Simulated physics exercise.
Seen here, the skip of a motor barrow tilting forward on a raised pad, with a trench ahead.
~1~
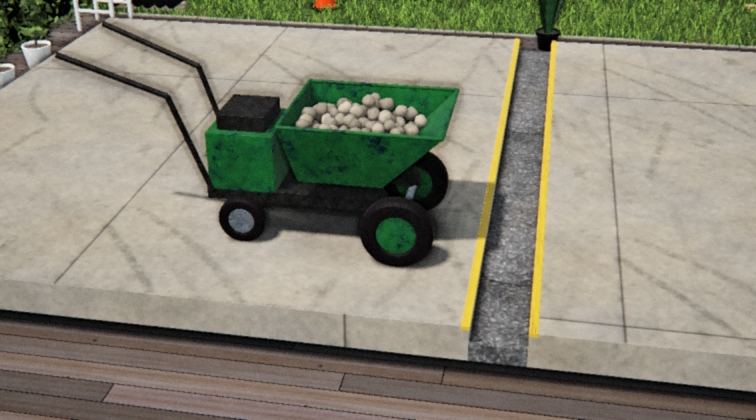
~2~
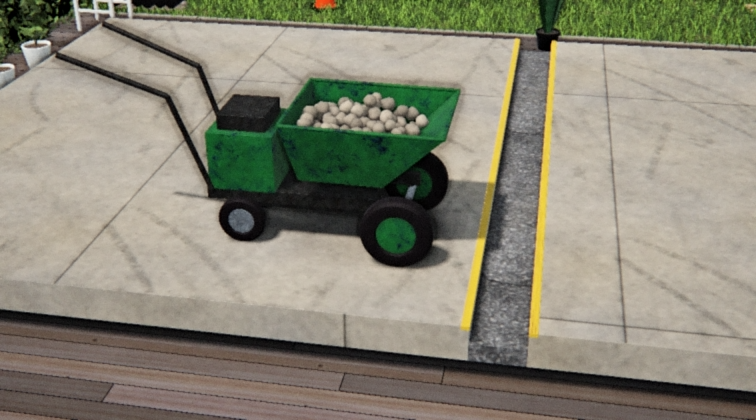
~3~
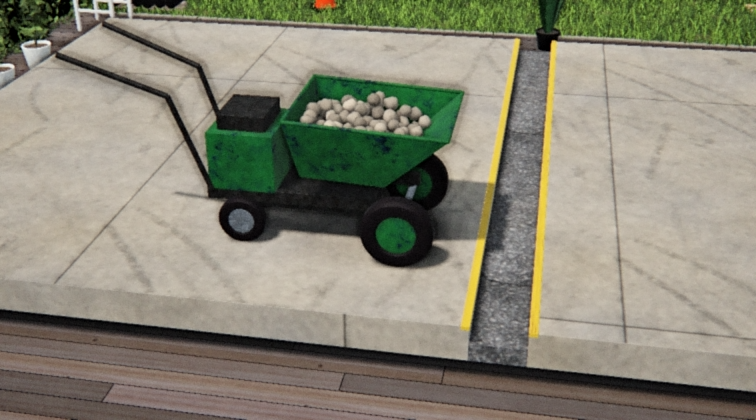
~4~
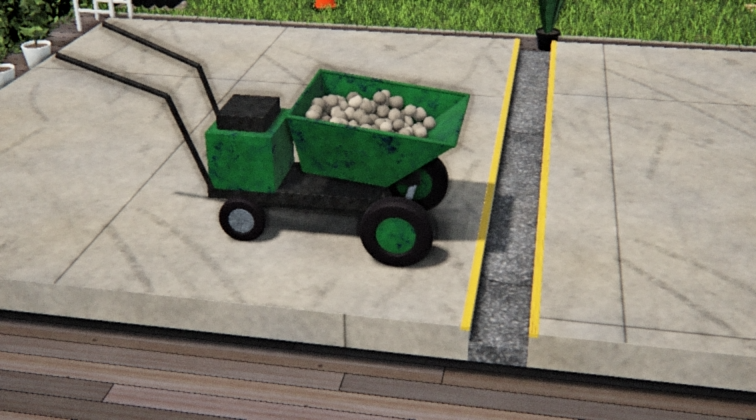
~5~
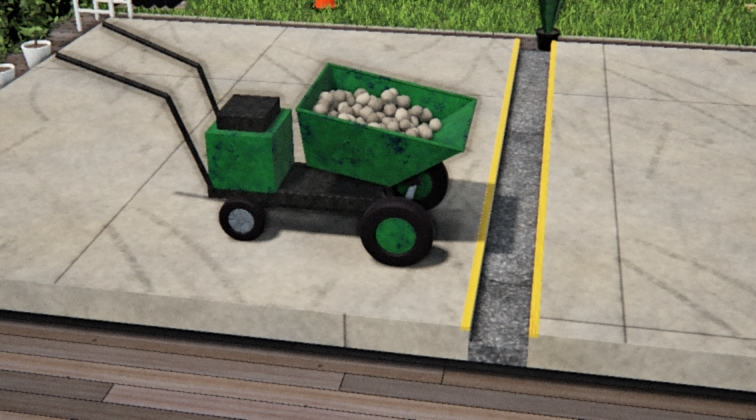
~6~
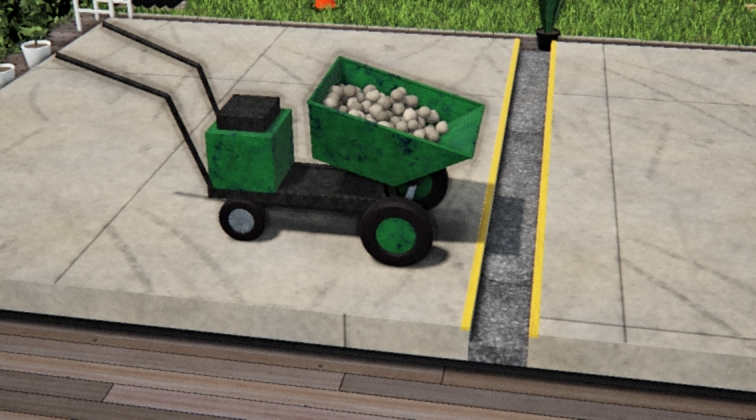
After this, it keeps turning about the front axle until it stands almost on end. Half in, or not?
It catches only the smaller part.
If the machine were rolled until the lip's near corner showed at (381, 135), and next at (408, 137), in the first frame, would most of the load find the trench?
First most of it, then the larger part.
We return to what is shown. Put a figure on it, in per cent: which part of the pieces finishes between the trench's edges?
About 35 per cent.
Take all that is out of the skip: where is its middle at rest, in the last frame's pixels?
Around (556, 246).
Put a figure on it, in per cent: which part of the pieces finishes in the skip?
About 5 per cent.
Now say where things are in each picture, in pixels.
In the first frame, lip of the skip at (442, 139), level; top of the load at (350, 122), river pebbles; first edge of the trench at (471, 295); far edge at (536, 302), the trench under half as wide as the skip, and shallow for its width.
In the second frame, lip of the skip at (444, 140), level; top of the load at (351, 121).
In the third frame, lip of the skip at (448, 142), tipped barely; top of the load at (345, 117).
In the fourth frame, lip of the skip at (454, 146), tipped a little; top of the load at (350, 114).
In the fifth frame, lip of the skip at (462, 151), tipped a little; top of the load at (357, 111).
In the sixth frame, lip of the skip at (471, 157), tipped clearly; top of the load at (357, 109); first edge of the trench at (471, 295); far edge at (536, 302).
Soon, skip tipped steeply; all in the skip.
A while on, skip tipped steeply; most in the skip; a small part in or heaped over the trench; about a quarter beyond it; a stray few falling.
Towards the end, skip tipped right over; a small part in the skip; about a quarter in or heaped over the trench; about two thirds beyond it.
Finally, skip tipped right over; a small part in the skip; about a third in or heaped over the trench; about two thirds beyond it.
